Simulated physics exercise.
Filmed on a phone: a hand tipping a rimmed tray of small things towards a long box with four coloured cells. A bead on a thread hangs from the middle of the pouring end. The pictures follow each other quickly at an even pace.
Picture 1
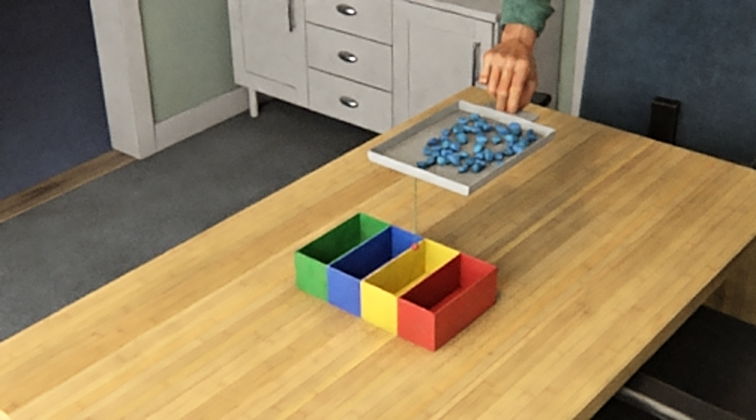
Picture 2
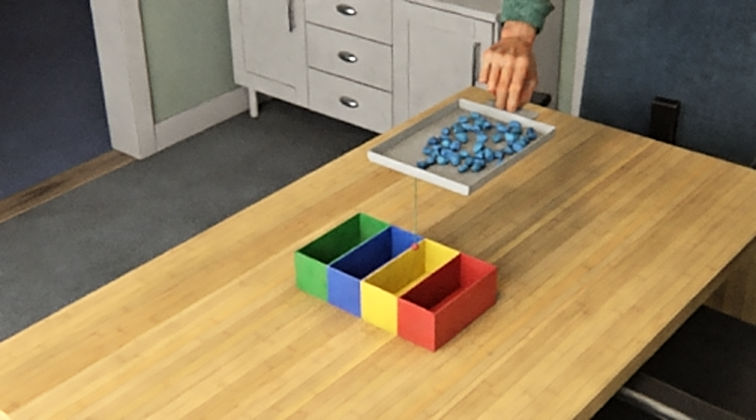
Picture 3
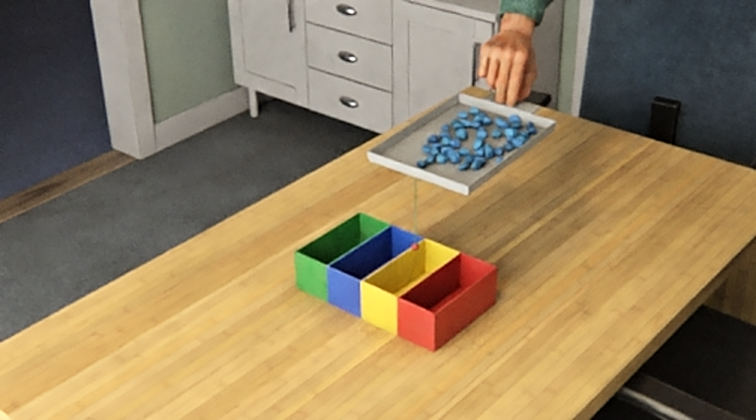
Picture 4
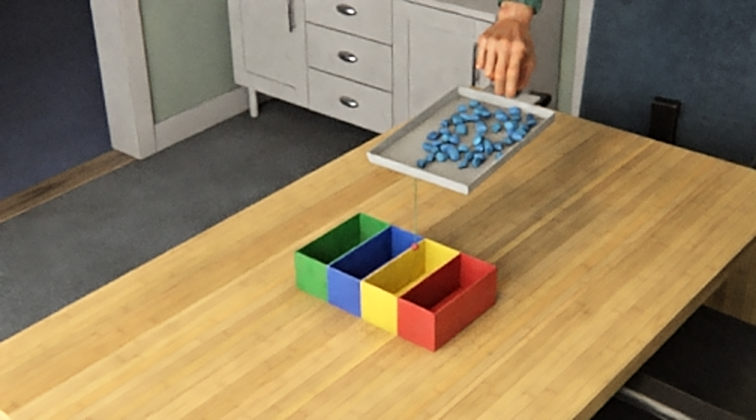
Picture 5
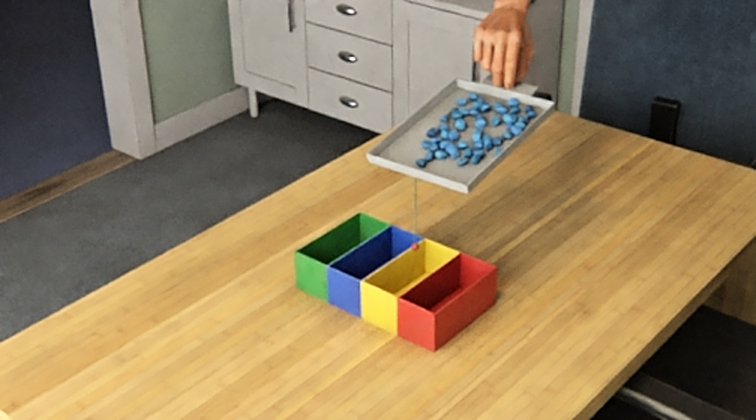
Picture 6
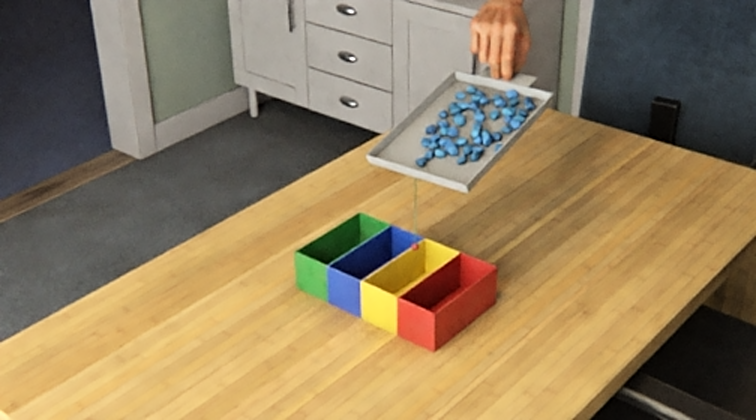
In a room with pale cabinets and a grey floor, a light wooden table is seen from above at an angle. A hand holds a rimmed pale tray of small blue stones above a box with green, blue, yellow and red cells, a thread hanging from the tray's near end. The hand gradually raises the tray's far end, tilting it towards the near left corner, while the view stays still.
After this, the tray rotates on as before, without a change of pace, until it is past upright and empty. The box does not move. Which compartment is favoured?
It favours the blue compartment.
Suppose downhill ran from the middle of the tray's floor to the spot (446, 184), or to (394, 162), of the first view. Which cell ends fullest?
First the cell in red, then the blue one.
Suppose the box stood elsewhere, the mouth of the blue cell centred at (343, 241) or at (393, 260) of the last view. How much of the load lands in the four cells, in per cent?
Roughly 90 per cent, and 90 per cent.
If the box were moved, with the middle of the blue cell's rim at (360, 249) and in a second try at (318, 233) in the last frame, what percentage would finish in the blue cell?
First some 40, then 0 per cent.
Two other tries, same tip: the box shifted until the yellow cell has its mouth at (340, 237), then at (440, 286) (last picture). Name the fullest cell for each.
At the first place red, at the second that green cell.
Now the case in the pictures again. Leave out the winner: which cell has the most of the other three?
Next in line is yellow.
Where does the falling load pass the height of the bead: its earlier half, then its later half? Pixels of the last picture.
Early half (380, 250), late half (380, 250).
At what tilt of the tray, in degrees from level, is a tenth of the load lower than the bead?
At some 70 degrees.
Shortly afterwards, tray tipped steeply; all but a few on the tray; only a few falling or outside the box.
Next, tray tipped right over; near half on the tray; near a quarter in the blue cell; a little in the yellow cell; a little in the green cell; only a few in the red cell; only a few falling or outside the box.
Some moments later, tray tipped past a quarter turn; near half in the blue cell; near a quarter in the yellow cell; a little in the green cell; a little in the red cell; only a few falling or outside the box.
In the end, tray tipped past a quarter turn; near half in the blue cell; near a quarter in the yellow cell; a little in the green cell; a little in the red cell; only a few outside the box.
